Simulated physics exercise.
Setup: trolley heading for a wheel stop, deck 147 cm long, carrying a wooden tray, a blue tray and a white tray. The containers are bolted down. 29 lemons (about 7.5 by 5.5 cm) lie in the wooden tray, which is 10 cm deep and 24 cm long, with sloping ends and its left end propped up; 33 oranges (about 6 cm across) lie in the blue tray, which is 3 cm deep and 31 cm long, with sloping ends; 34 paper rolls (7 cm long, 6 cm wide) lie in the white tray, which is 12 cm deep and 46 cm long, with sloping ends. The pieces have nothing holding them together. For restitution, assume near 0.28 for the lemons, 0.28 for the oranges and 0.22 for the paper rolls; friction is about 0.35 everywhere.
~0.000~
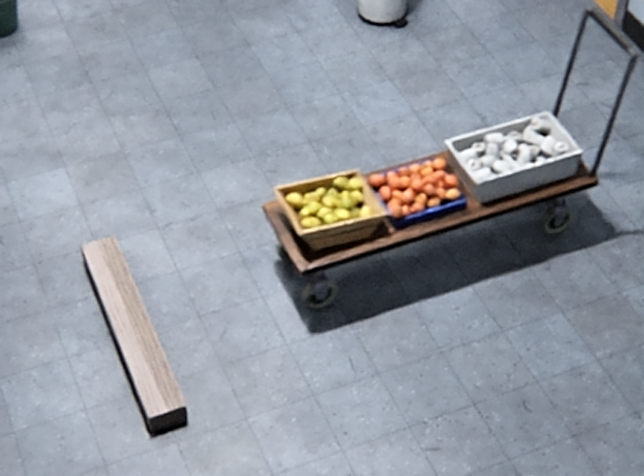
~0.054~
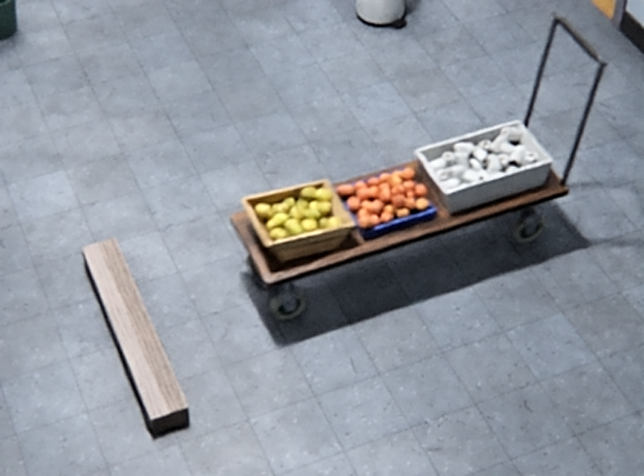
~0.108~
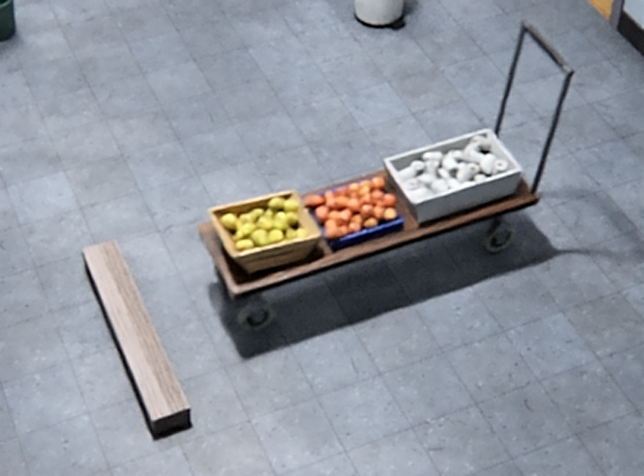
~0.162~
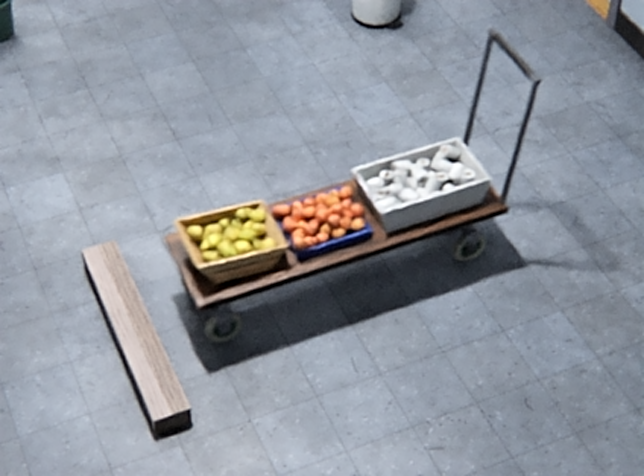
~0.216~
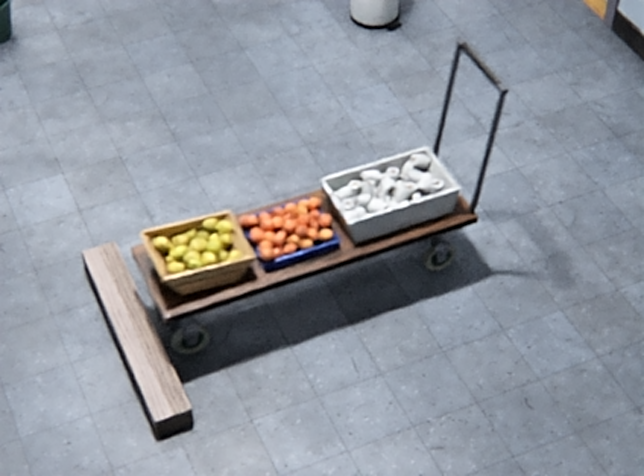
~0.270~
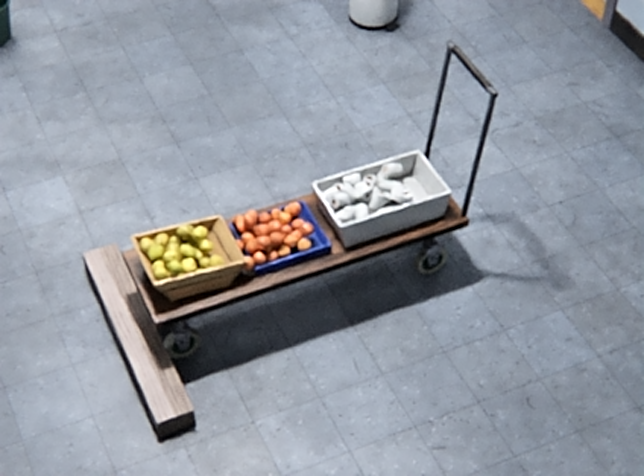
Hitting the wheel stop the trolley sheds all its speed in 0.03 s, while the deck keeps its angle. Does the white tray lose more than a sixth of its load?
No, the dropped share sits below one sixth.
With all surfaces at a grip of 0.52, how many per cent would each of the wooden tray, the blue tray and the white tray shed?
In that setup wooden tray sheds 20 percent, blue tray sheds 40 percent, and white tray sheds 10 percent.
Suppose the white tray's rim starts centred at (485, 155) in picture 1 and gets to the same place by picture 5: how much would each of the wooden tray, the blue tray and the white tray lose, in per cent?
In that case you'd see wooden tray at 0, blue tray at 30 and white tray at 0 percent.
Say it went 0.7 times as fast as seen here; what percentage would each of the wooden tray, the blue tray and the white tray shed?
Then the wooden tray sheds 10 per cent, the blue tray 30 per cent, and the white tray 0 per cent.
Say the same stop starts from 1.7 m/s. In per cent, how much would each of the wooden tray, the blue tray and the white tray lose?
Then wooden tray 0, blue tray 20, white tray 0 per cent.
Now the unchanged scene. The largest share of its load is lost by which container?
It's the blue tray.
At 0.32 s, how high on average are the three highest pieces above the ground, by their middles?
I'd put it close to 56 cm.
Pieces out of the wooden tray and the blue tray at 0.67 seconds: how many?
About: Wooden tray 5, blue tray 16.
After 0.32 s, wooden tray 29 in, 0 out, blue tray 29 in, 4 out and white tray 33 in, 1 out.
After 0.44 s, wooden tray 26 in, 3 out, blue tray 21 in, 12 out and white tray 33 in, 1 out.
After 0.67 s, wooden tray 24 in, 5 out, blue tray 18 in, 15 out and white tray 33 in, 1 out.
When it is over (at 1.17 s), wooden tray 24 in, 5 out, blue tray 17 in, 16 out and white tray 33 in, 1 out. Asked share, 1 of 34, 3 per cent.
